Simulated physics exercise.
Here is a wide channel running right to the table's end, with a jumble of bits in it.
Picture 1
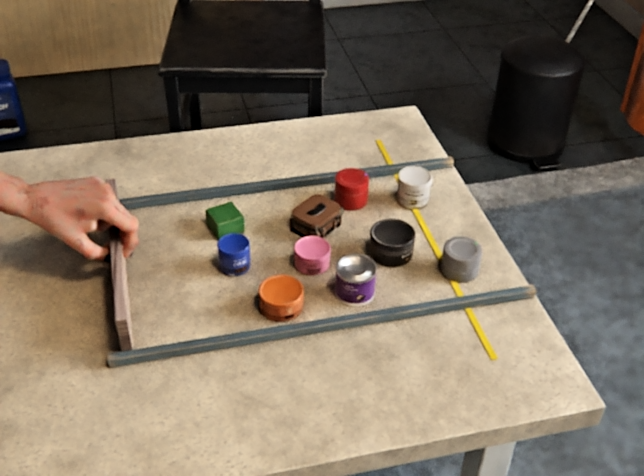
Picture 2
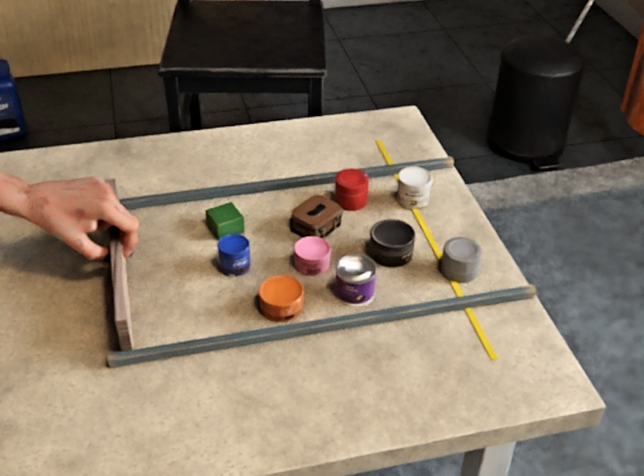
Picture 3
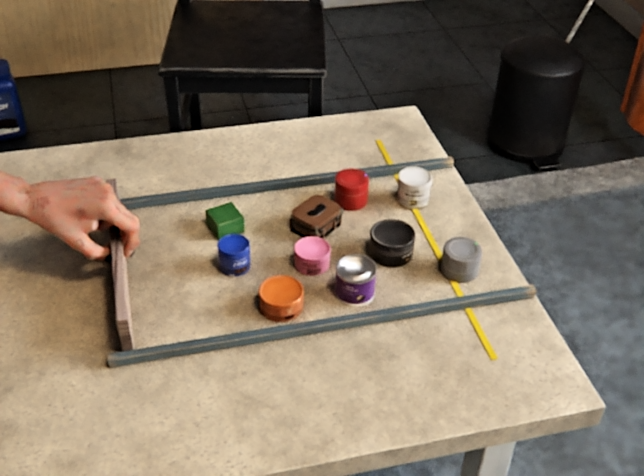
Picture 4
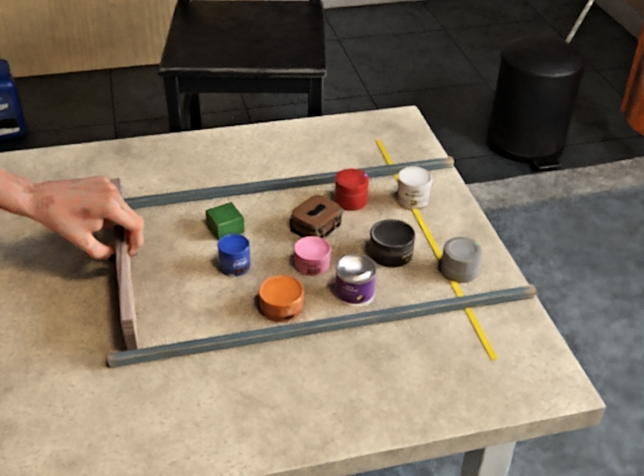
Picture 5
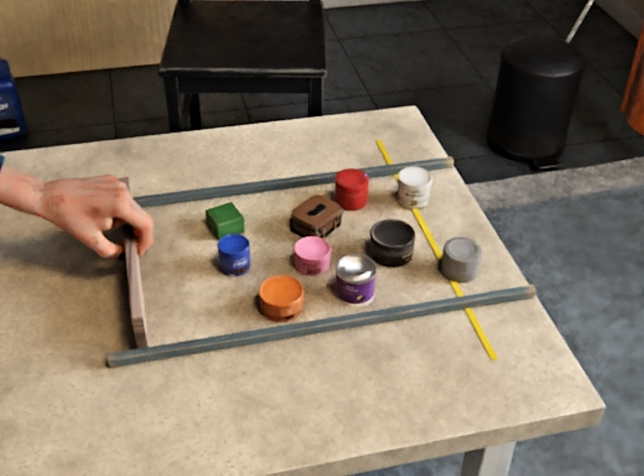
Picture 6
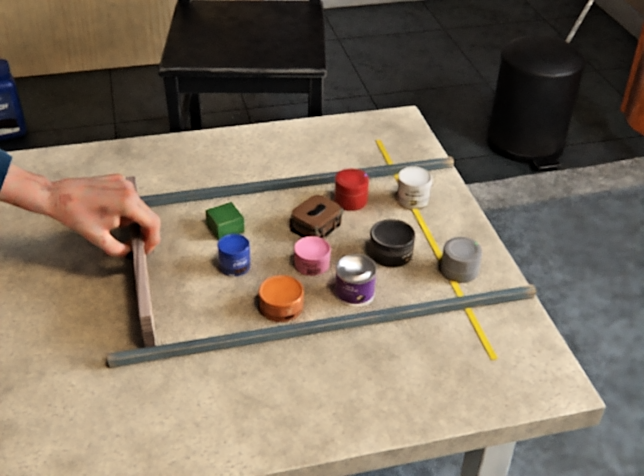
On a table, a hand held a board upright between two grey rails, then slid it slightly right toward a jumble of colourful tubs and small pots, which all stayed still.
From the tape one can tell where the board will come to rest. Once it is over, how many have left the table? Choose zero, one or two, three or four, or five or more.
One or two of them have left the table.
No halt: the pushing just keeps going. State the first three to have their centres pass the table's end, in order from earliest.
Order, earliest first: Grey lid, purple tin, black tub.
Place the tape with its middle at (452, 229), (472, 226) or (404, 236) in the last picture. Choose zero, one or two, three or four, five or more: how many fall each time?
3 or 4; at least five; not one.
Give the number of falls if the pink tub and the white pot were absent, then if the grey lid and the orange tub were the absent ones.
1 and 0.
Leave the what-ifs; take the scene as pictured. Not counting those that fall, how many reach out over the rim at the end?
Looks like 2 of them.
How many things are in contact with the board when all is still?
Contact count: 5.
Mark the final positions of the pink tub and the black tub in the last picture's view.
The pink tub ends up near (458, 248), and the black tub near (486, 231).
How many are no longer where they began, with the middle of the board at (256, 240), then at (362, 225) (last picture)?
That gives 3 for the first and 9 for the second.
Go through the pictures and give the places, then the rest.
Grey lid (461, 260); white pot (414, 188); black tub (392, 243); board (118, 260); tape (427, 233), in the first frame.
White pot (414, 189); orange tub (281, 298), in the second frame.
Black tub (392, 243); green block (225, 221), in the third frame.
Grey lid (461, 260); brown case (316, 219), in the fourth frame.
White pot (414, 189); pink tub (312, 256), in the fifth frame.
Grey lid (461, 260); white pot (414, 189); black tub (392, 243); board (139, 257); tape (427, 233), in the sixth frame.
Soon after, none off yet; grey lid at rest near (461, 260); white pot at rest near (414, 189); black tub at rest near (392, 243).
By the end, the number that fall off is one or two; fallen, grey lid.
